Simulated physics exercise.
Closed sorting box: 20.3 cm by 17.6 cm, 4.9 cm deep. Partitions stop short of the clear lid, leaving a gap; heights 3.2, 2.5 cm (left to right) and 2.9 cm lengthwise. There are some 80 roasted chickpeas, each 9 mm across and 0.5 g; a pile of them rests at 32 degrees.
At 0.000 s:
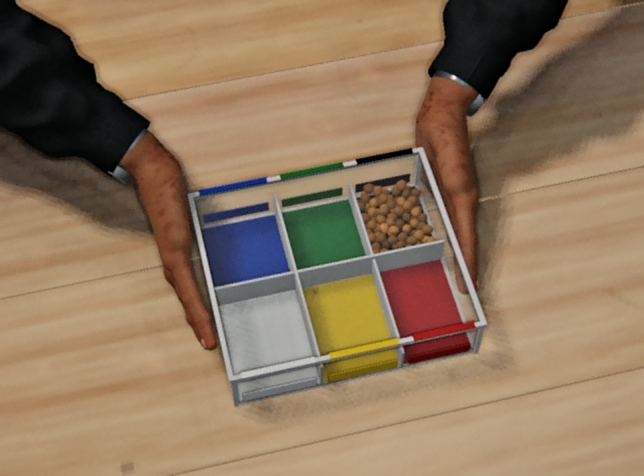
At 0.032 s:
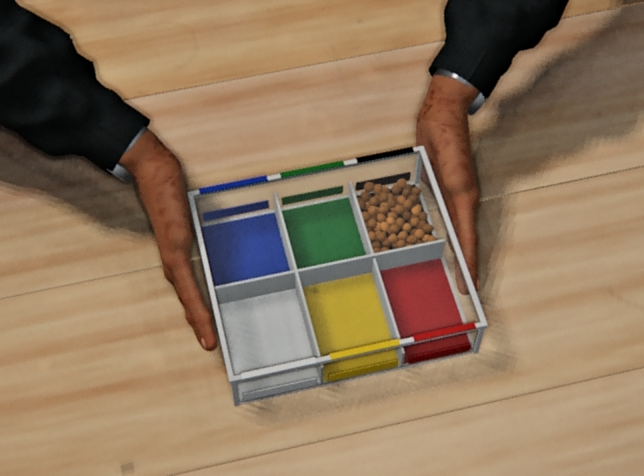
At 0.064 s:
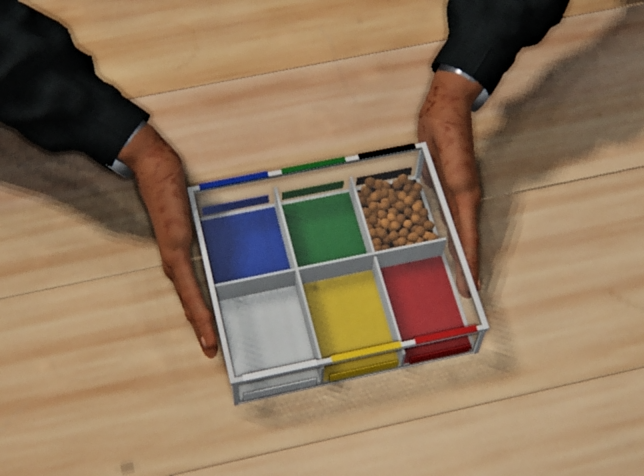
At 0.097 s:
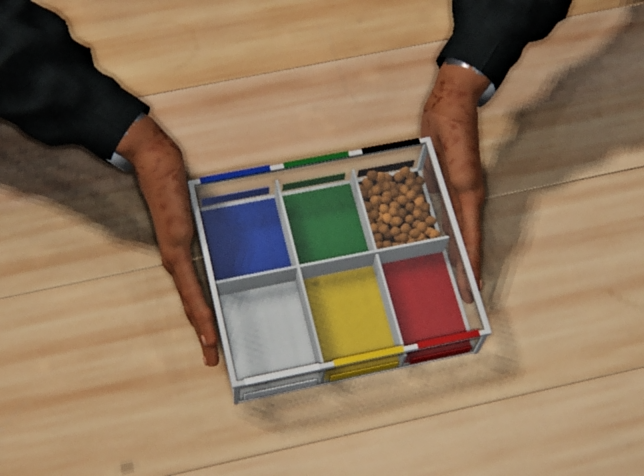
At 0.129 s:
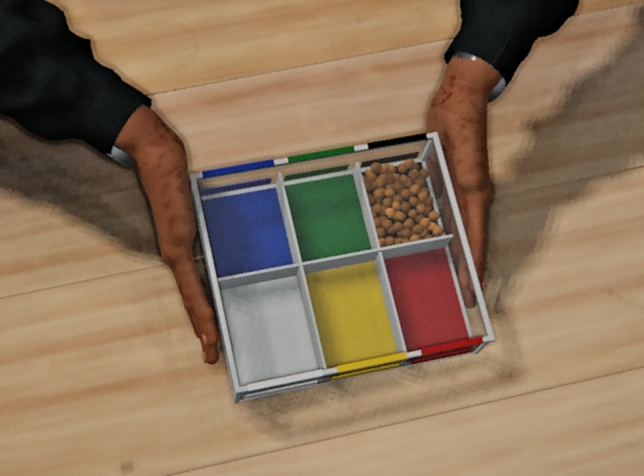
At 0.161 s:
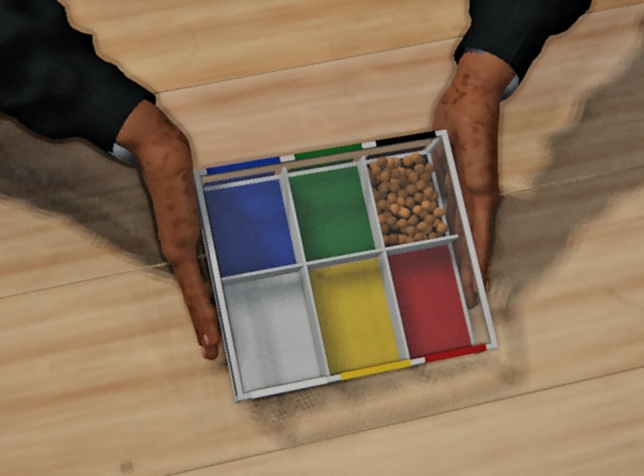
The clip opens on two hands holding a clear-lidded box with six coloured compartments on a wooden surface, small round brown pieces filling the black one at the back right. The hands tilt the box toward its front right corner, slowly at first, then further, while the pieces stay in their compartment.
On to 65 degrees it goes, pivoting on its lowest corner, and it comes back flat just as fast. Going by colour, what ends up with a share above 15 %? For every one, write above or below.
Red above, blue below, green below, yellow below, white below, black above.
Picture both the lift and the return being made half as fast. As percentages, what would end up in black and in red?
In per cent, black gets 90 and red gets 10.
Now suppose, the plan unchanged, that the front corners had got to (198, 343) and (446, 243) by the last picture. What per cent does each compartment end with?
By the end red holds 0%, blue holds 5%, green holds 45%, yellow holds 0%, white holds 0% and black holds 50%.
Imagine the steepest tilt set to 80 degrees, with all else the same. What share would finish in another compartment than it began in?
About 55 per cent.
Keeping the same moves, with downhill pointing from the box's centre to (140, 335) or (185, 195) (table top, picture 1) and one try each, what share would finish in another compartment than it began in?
About 50 per cent on the first try and 20 per cent on the second.
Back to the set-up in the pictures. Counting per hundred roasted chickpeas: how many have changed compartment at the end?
Roughly 30 %.
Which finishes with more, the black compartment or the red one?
The black compartment.
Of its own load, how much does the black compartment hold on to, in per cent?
That comes out at about 70 percent.
After 0.46 s, tilt 63 degrees; red 10 %, black 90 %.
After 0.66 s, tilt 24 degrees; red 30 %, black 70 %.
Then, at 0.98 s, tilt 0 degrees; red 30 %, black 70 %.
At rest (1.3 s), red 30 %, blue 0 %, green 0 %, yellow 0 %, white 0 %, black 70 %.
